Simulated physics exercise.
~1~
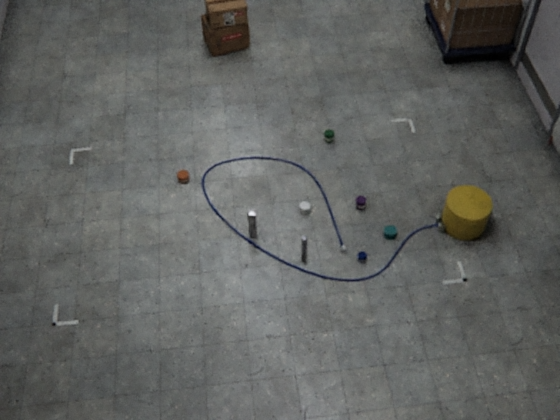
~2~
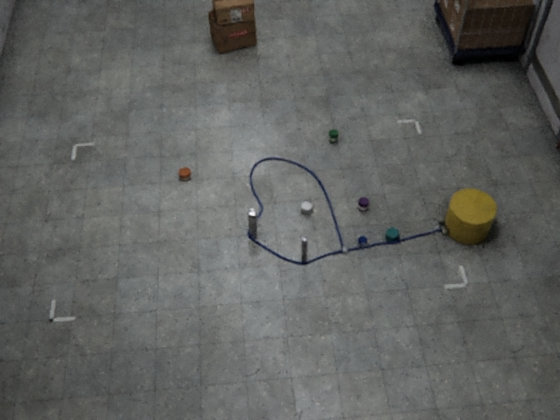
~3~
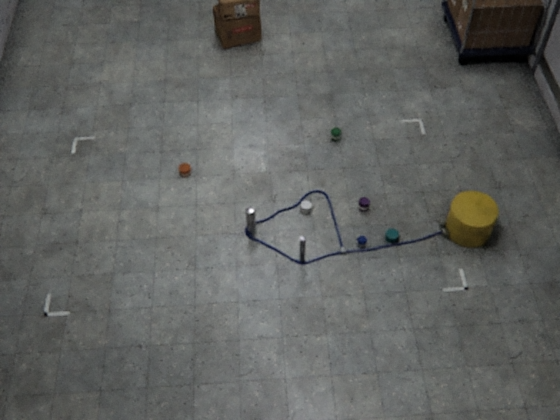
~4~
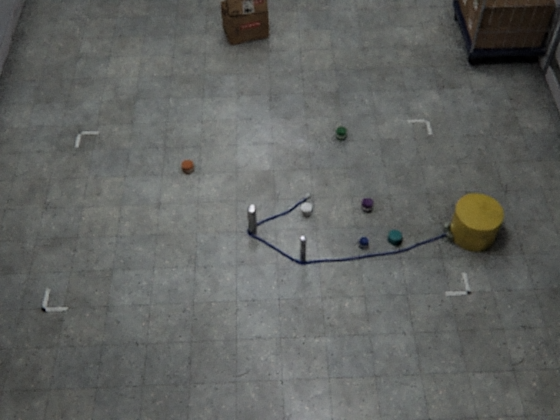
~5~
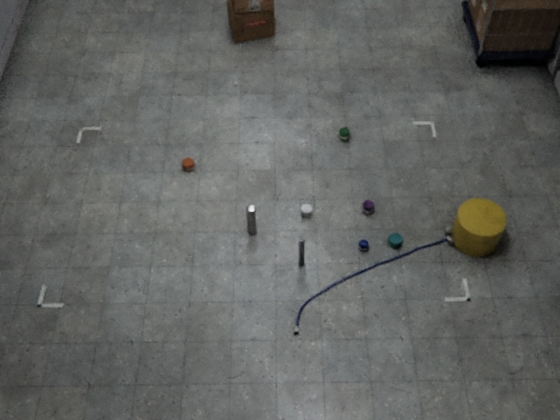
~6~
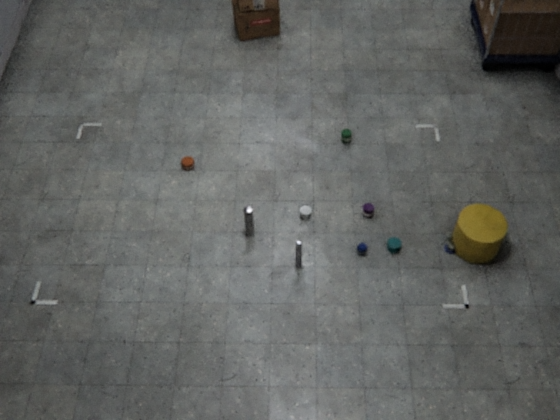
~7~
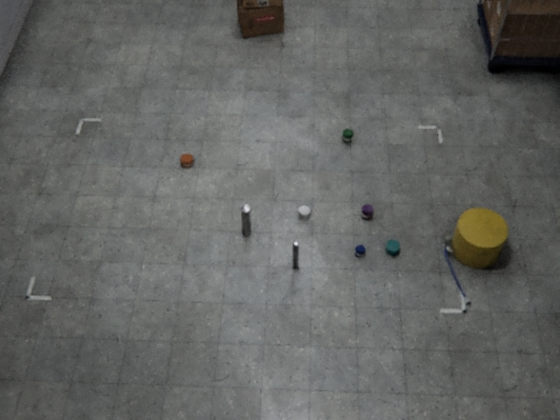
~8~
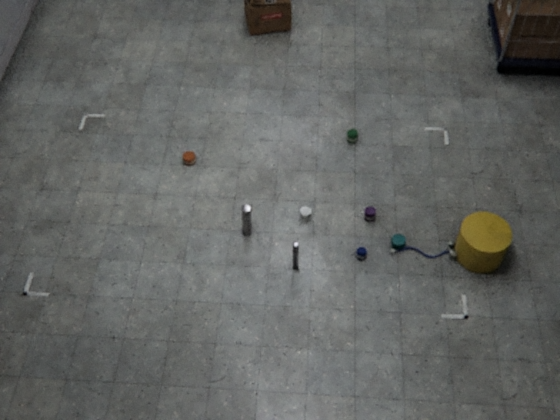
A yellow drum sat on a grey tiled floor as its long blue cord, looped around two short posts among small coloured tubs, drew tighter, slipped free and shrank back toward the drum, ending as a short piece beside the teal tub.
